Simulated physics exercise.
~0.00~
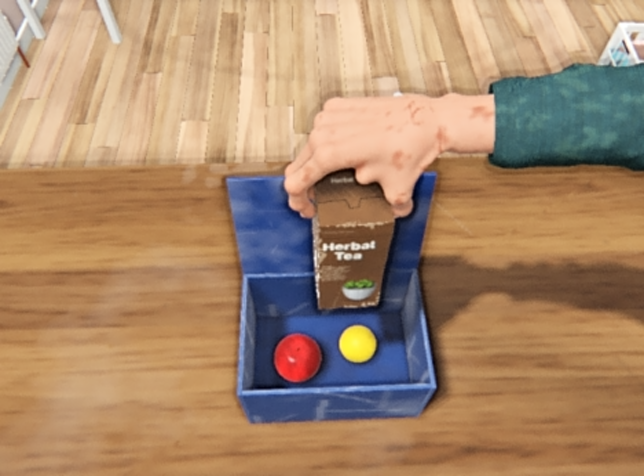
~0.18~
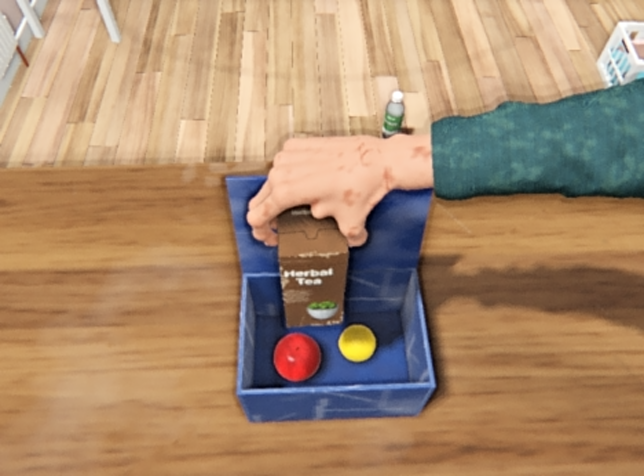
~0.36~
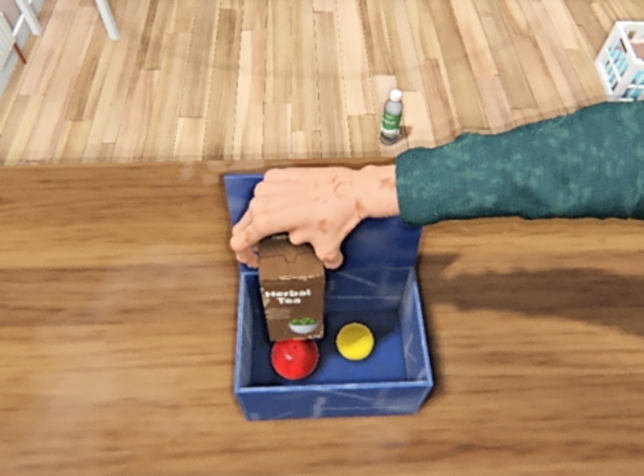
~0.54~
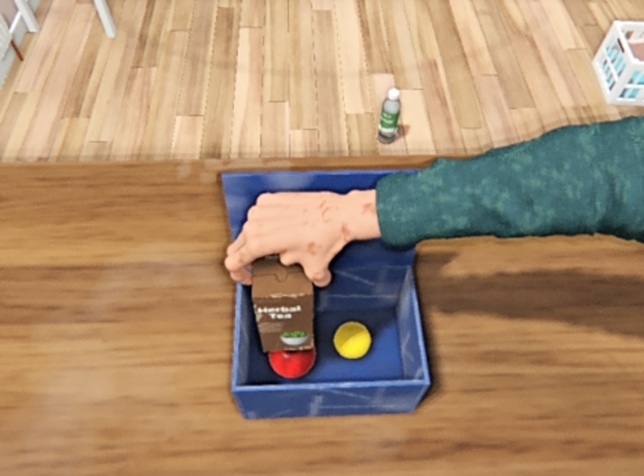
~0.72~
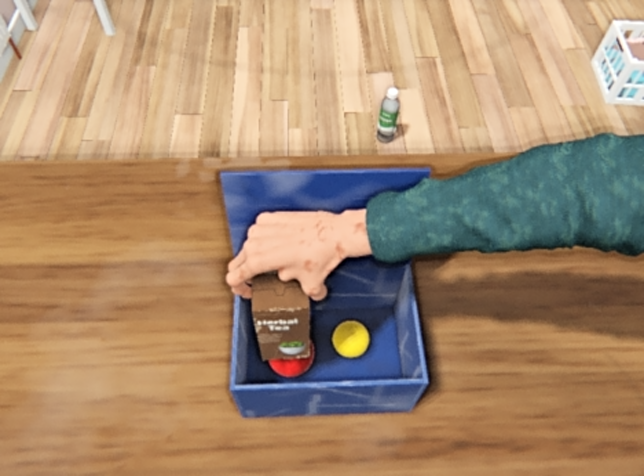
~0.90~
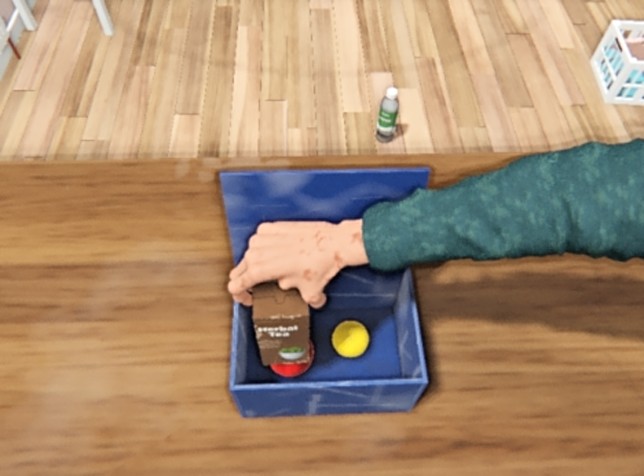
On a wooden surface, a hand lowering a brown herbal tea carton into an open blue box holding red and yellow objects.
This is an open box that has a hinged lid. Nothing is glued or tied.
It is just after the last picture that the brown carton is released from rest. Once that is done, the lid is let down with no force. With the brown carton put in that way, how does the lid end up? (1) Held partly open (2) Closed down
(1) Held partly open.
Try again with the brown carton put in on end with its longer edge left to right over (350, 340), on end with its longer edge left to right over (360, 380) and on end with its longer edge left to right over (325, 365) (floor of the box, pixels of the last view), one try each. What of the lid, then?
First, it stays open; second, it stays open; third, it shuts.
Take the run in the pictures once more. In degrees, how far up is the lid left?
It comes to about 85°.
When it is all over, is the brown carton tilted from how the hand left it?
It ends up leaning.
By 1.40 s, brown carton tilted by 40° near (263, 308).
By 2.20 s, lid 87° above the rim; brown carton tilted by 37° near (263, 303).
When it is over (3.9 s), lid 87° above the rim; lying over in the box, brown carton; the other 2 as before. End places, in pixels of the last picture, brown carton near (263, 304).
